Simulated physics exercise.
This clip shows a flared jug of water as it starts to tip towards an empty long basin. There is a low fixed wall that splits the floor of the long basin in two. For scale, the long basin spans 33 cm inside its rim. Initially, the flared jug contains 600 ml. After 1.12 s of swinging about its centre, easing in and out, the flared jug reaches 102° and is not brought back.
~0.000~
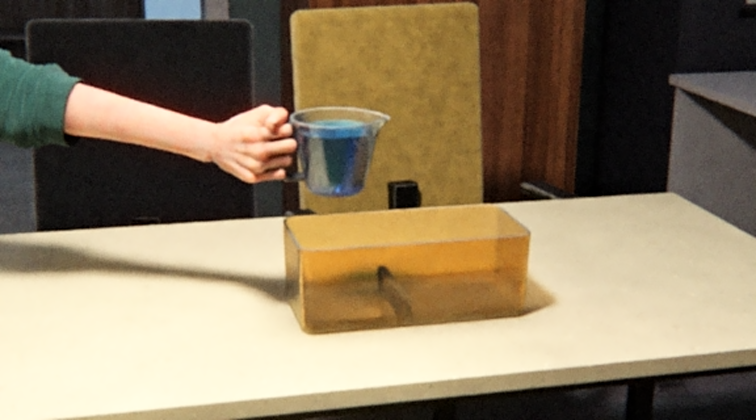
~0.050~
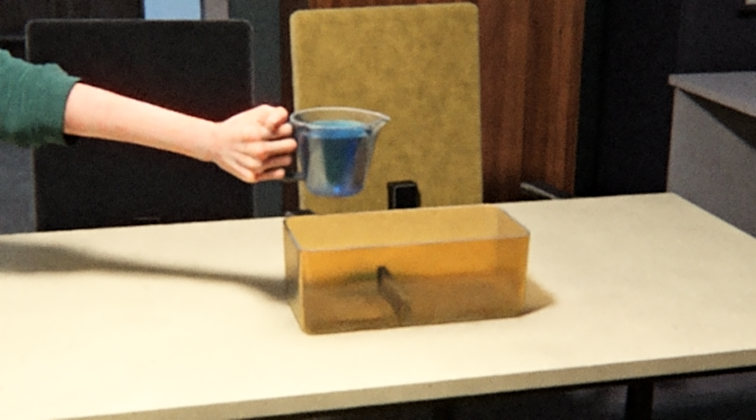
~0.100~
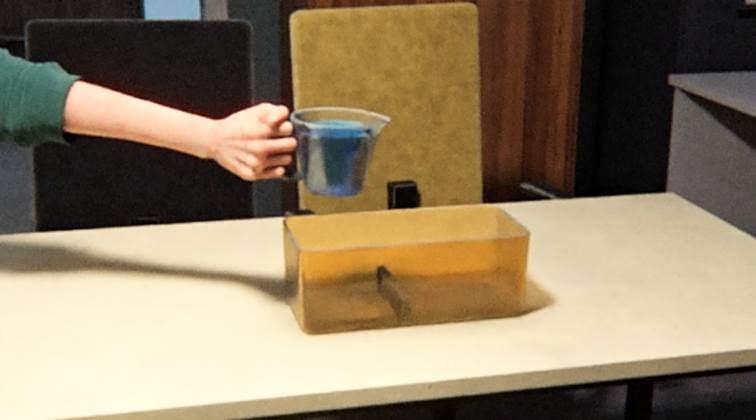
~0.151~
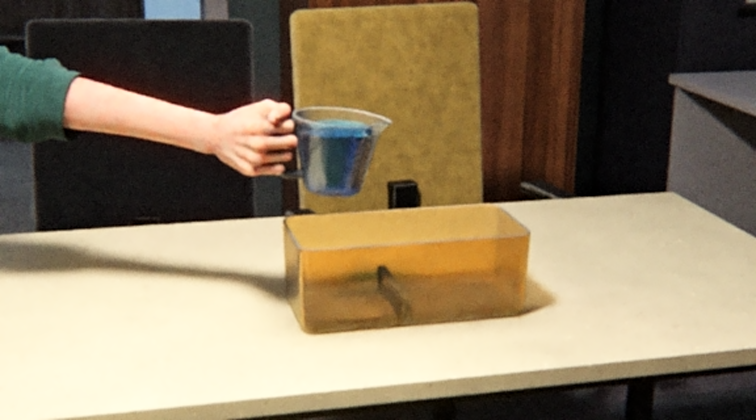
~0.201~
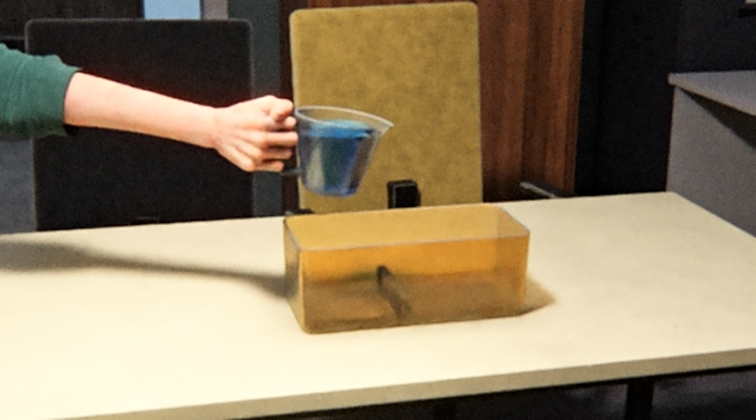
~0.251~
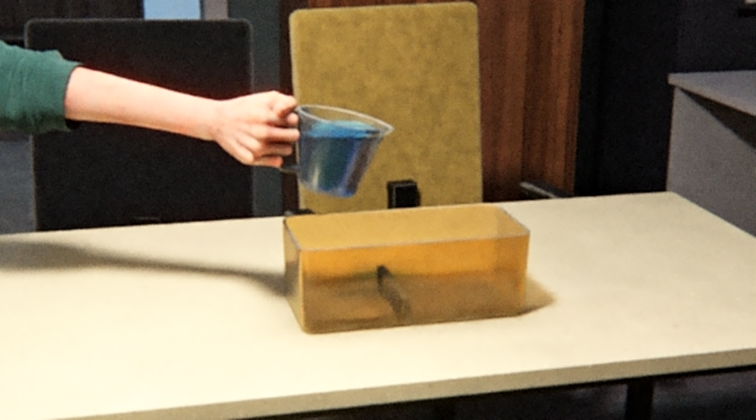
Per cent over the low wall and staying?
90 per cent.
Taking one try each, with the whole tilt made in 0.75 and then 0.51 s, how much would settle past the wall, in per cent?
Respectively about 90 and 90 percent.
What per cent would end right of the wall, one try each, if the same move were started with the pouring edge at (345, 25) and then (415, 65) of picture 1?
The first try gives around 70 percent, the second around 90 percent.
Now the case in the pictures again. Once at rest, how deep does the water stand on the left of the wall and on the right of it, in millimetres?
Left part about 2 mm deep, right part about 22 mm deep.
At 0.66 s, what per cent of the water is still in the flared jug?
66 %.
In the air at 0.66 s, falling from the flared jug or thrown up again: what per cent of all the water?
Around 20 percent.
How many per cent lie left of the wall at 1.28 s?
The fraction is near 10 percent.
By 0.66 s the tilt is 65° and 65 per cent is still to pour, 0 is left of the wall and 15 right of it.
By 0.96 s the tilt is 97° and 12 per cent is still to pour, 5 is left of the wall and 74 right of it.
By 1.28 s the tilt is 102° and 0 per cent is still to pour, 9 is left of the wall and 90 right of it.
By 1.62 s the tilt is 102° and 0 per cent is still to pour, 10 is left of the wall and 90 right of it.
At rest 10 per cent lies left of the wall, 90 right of it and 1 outside.
